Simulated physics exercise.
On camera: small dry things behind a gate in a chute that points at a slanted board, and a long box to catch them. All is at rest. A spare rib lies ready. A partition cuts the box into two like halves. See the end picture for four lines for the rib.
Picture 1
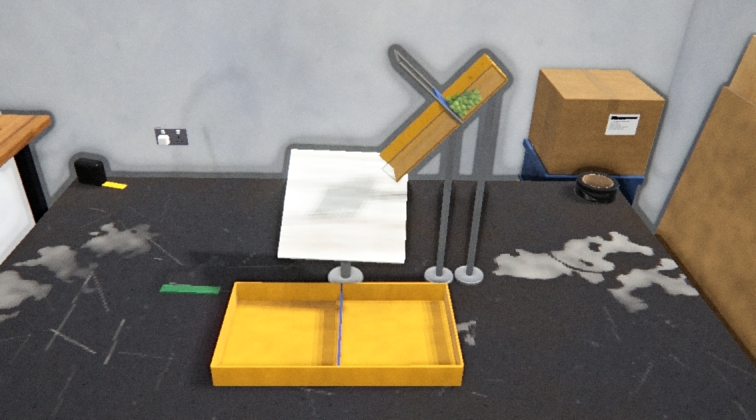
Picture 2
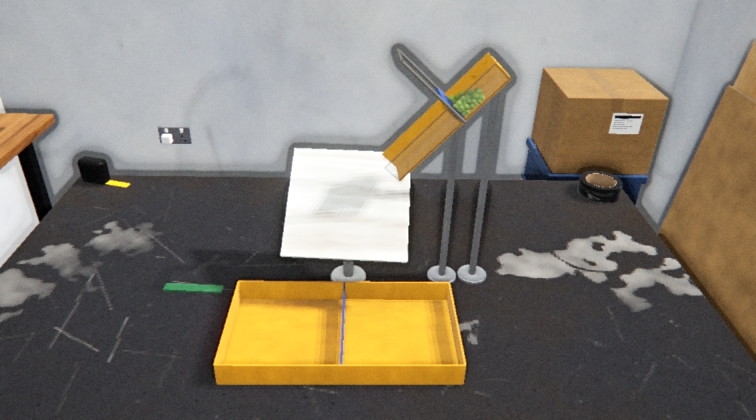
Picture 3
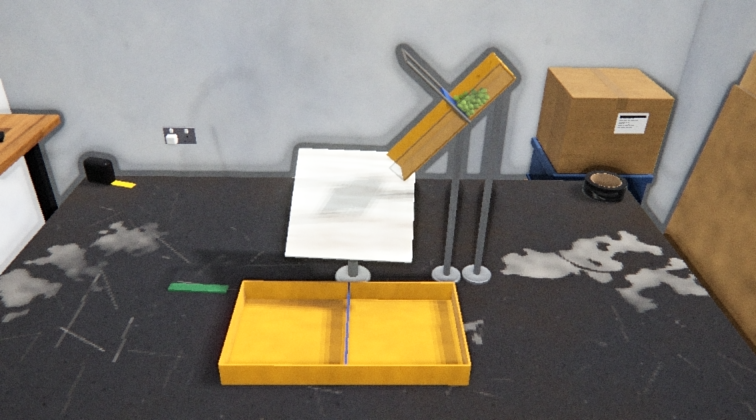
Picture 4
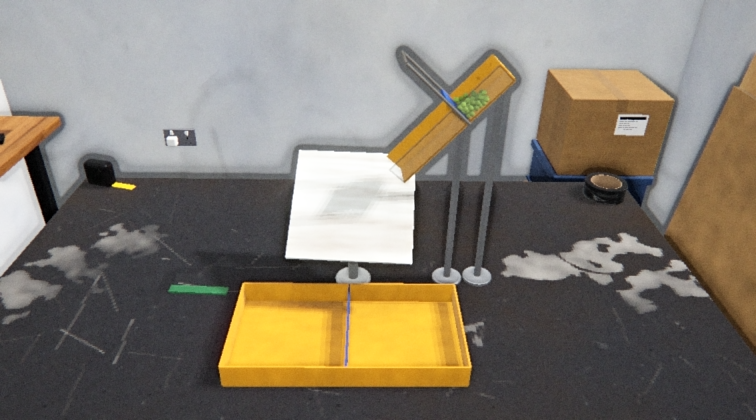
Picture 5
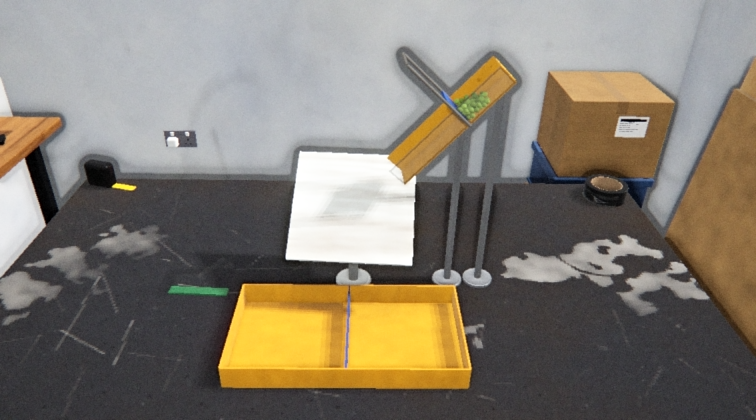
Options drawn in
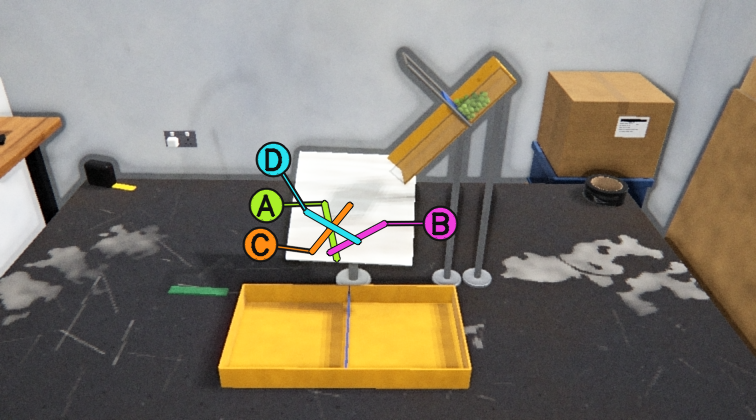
Green peas resting behind a gate in a tilted wooden chute above a white board and divided yellow box, the view shifting slightly.
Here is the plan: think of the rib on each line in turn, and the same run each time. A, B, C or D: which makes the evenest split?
A is best.
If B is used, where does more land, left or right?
More lands on the left.
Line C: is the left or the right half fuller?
More lands on the left.
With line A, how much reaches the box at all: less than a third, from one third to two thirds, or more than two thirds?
It is more than two thirds.
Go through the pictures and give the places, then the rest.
Load behind the gate at (461, 101), dried peas; lip of the chute at (395, 175), sloping fairly steeply, in the first picture.
Middle of the board at (348, 202), tilted fairly steeply; middle of its low edge at (344, 259); of its high edge at (353, 151), in the second picture.
Front corners of the box at (219, 365) and (470, 366); front end of its middle wall at (345, 365); gate still shut at (446, 96), in the third picture.
Middle of the load at (469, 101); lip at (403, 176), in the fourth picture.
Middle of the load at (469, 103); lip at (403, 178), in the fifth picture.
On the marked copy, line A from (324, 203) to (336, 258); line B from (384, 223) to (330, 252); line C from (349, 205) to (312, 251); line D from (306, 212) to (358, 241).
With A, of what is caught, about half in the left half, about half in the right.
With B, of what is caught, nearly all in the left half, a stray few in the right.
With C, of what is caught, most in the left half, a small part in the right.
With D, of what is caught, a small part in the left half, most in the right.
